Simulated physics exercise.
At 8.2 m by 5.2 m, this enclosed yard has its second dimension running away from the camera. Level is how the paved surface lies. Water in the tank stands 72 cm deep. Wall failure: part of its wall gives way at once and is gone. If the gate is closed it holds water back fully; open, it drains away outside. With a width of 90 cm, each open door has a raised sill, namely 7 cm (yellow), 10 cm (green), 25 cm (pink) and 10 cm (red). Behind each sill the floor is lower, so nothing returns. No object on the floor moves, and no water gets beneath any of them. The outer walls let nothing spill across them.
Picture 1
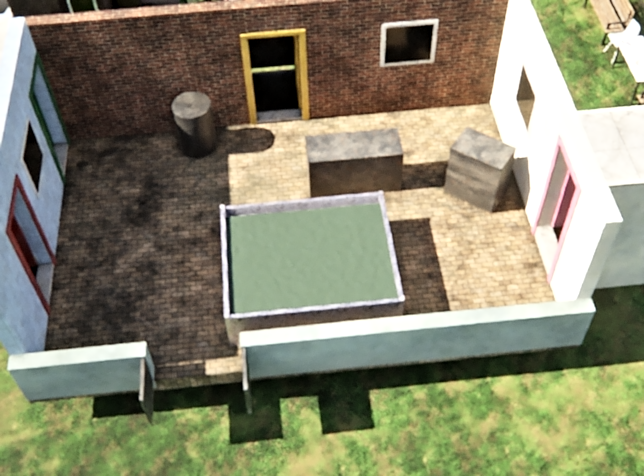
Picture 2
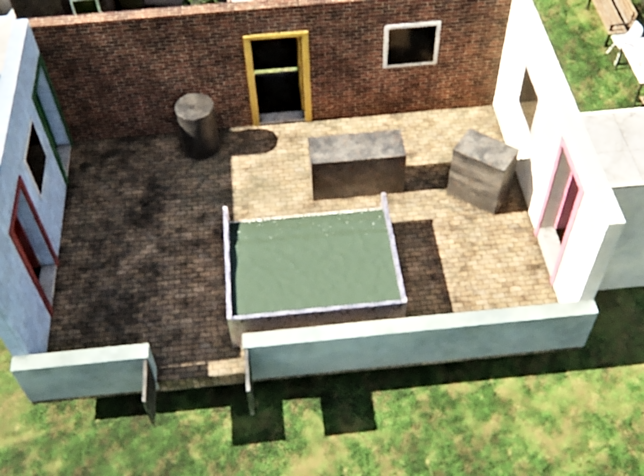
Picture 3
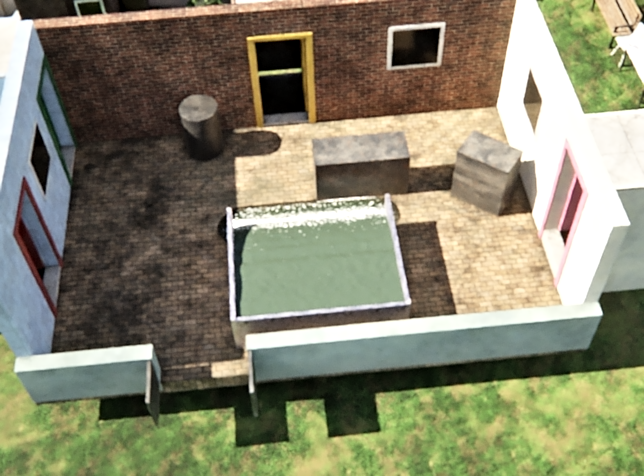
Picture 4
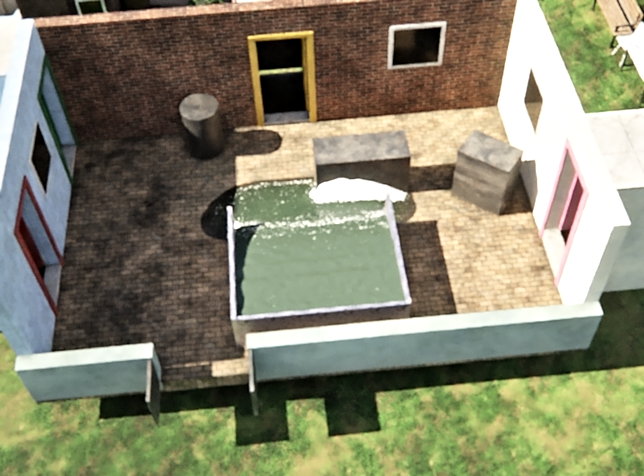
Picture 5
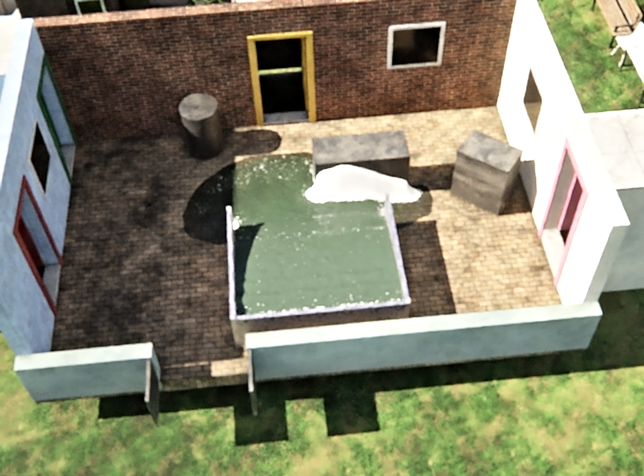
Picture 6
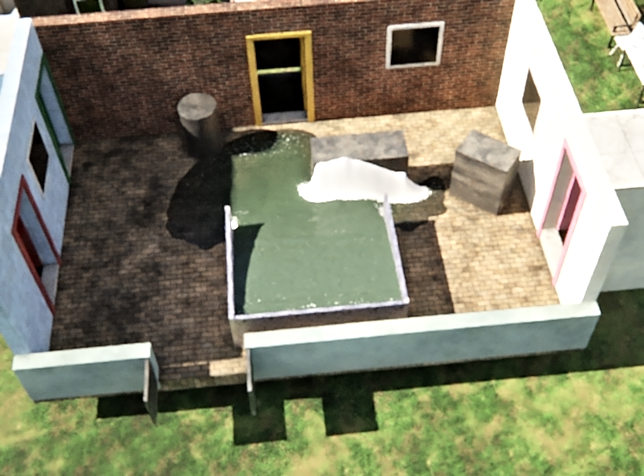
A raised, open-topped tank of dull green water stands near the front of a paved, roofless yard, seen from high above the low pale front wall. Behind it are a dark cylinder, two grey blocks and a brick wall with a yellow-framed doorway. The tank's far side vanishes and green water pours out, spreading backward and sideways with white foam at right, while the camera shifts very slightly.
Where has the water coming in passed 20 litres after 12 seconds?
In order: Yellow door: Limit crossed; green door: Limit crossed; pink door: Limit not crossed; red door: Limit not crossed.
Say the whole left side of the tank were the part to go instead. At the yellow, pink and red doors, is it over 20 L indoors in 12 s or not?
Note: Yellow short of the mark, pink short of the mark, red beyond the mark.
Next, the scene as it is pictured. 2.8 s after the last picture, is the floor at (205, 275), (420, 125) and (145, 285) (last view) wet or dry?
Untouched, soaked, untouched.
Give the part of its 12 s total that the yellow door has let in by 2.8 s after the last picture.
I'd say close to 80 percent.
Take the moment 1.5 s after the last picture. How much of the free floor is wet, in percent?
45 %.
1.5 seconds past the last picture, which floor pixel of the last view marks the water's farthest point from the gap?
Point: Roughly (75, 146).
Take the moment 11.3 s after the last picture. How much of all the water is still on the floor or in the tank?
Still there: Roughly 76 %.
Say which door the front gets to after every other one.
That's the red door.
Then, 0.7 s after the last picture water covers 35 % of the floor and is deepest (50 cm) near (339, 209); yellow door 20 cm at the sill, 102 L in, green door not reached, pink door not reached, red door not reached.
Then, 1.5 s after the last picture water covers 45 % of the floor and is deepest (42 cm) near (234, 133); yellow door 31 cm at the sill, 266 L in, green door not reached, pink door 24 cm at the sill, 0 L in, red door not reached.
Then, 2.8 s after the last picture water covers 65 % of the floor and is deepest (28 cm) near (73, 159); yellow door 20 cm at the sill, 421 L in, green door 27 cm at the sill, 142 L in, pink door 15 cm at the sill, 0 L in, red door not reached.
Then, 6.3 s after the last picture water covers 95 % of the floor and is deepest (16 cm) near (400, 119); yellow door 12 cm at the sill, 501 L in, green door 10 cm at the sill, 253 L in, pink door 8 cm at the sill, 0 L in, red door 5 cm at the sill, 0 L in.
Then, 11.3 s after the last picture water covers 95 % of the floor and is deepest (12 cm) near (549, 292); yellow door 8 cm at the sill, 518 L in, green door 6 cm at the sill, 254 L in, pink door 10 cm at the sill, 0 L in, red door 9 cm at the sill, 0 L in.
